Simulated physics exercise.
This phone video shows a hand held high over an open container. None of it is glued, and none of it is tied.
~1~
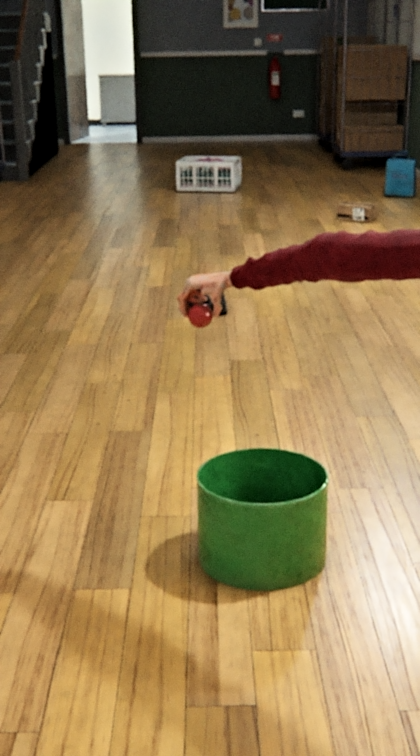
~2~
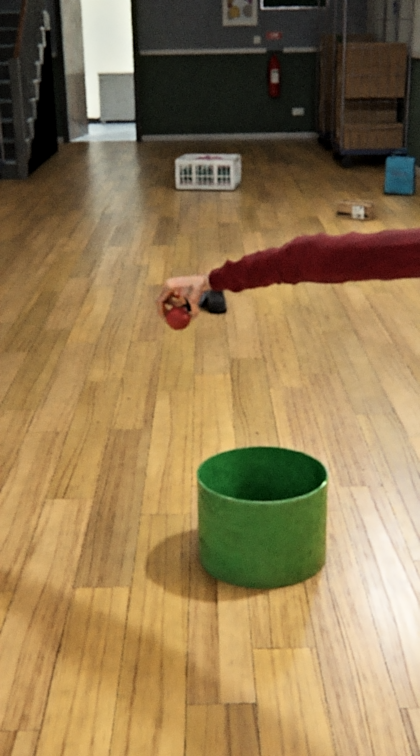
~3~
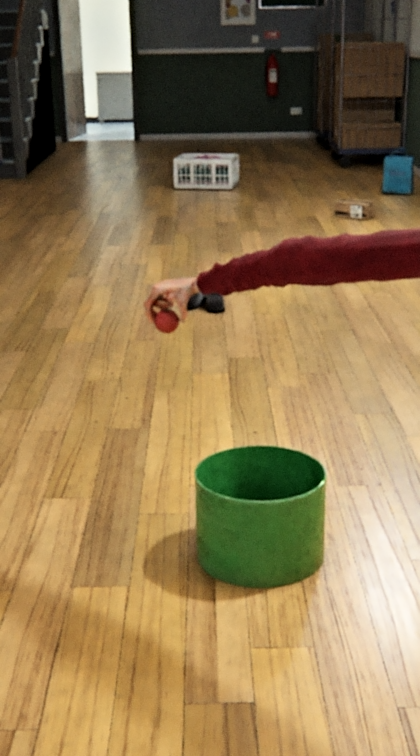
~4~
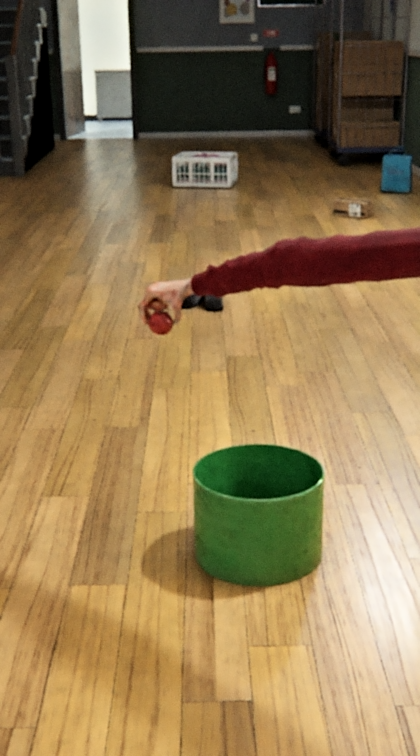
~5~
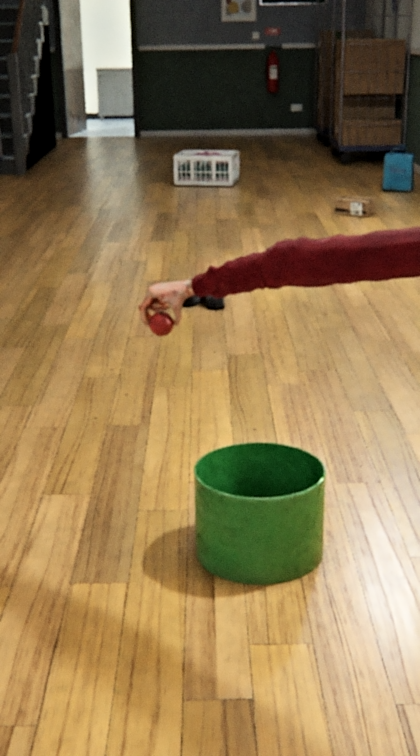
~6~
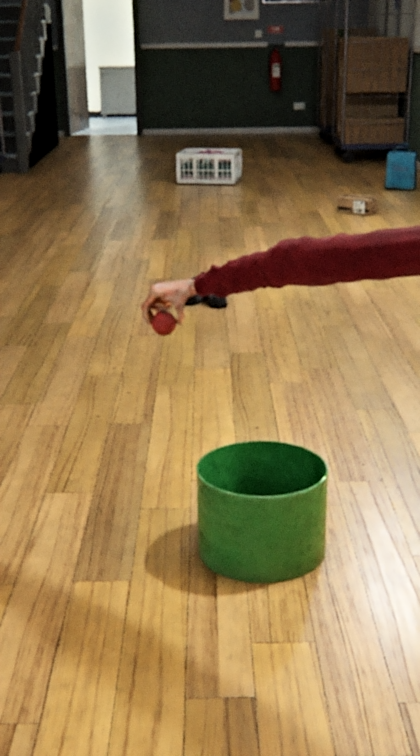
In this clip, an arm in a dark red sleeve holds a small round red object above a wooden floor, moves it slightly left past an open green bucket standing below, then keeps it nearly still, gripped in the fingers.
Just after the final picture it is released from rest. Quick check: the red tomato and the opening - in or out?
I expect it will go wide once it is let go.
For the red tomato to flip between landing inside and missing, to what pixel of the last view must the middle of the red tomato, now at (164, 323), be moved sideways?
Near (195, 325).
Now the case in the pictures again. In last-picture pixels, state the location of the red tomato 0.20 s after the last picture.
I'd look for it close to (166, 370).
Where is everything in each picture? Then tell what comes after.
The first frame shows still on the way; red tomato (200, 316); bucket (262, 516).
The second frame shows still on the way; red tomato (179, 318); bucket (262, 514).
The third frame shows still on the way; red tomato (167, 321); bucket (260, 514).
The fourth frame shows still on the way; red tomato (161, 323); bucket (258, 512).
The fifth frame shows still on the way; red tomato (162, 324); bucket (259, 510).
The sixth frame shows in place, still held; red tomato (164, 323); bucket (262, 509).
Then, 0.20 s after the last picture, red tomato falling near (166, 370).
Then, 0.32 s after the last picture, red tomato falling near (168, 460).
Then, 0.44 s after the last picture, red tomato down below near (171, 534).
At rest, the red tomato ends up outside, near (171, 540).
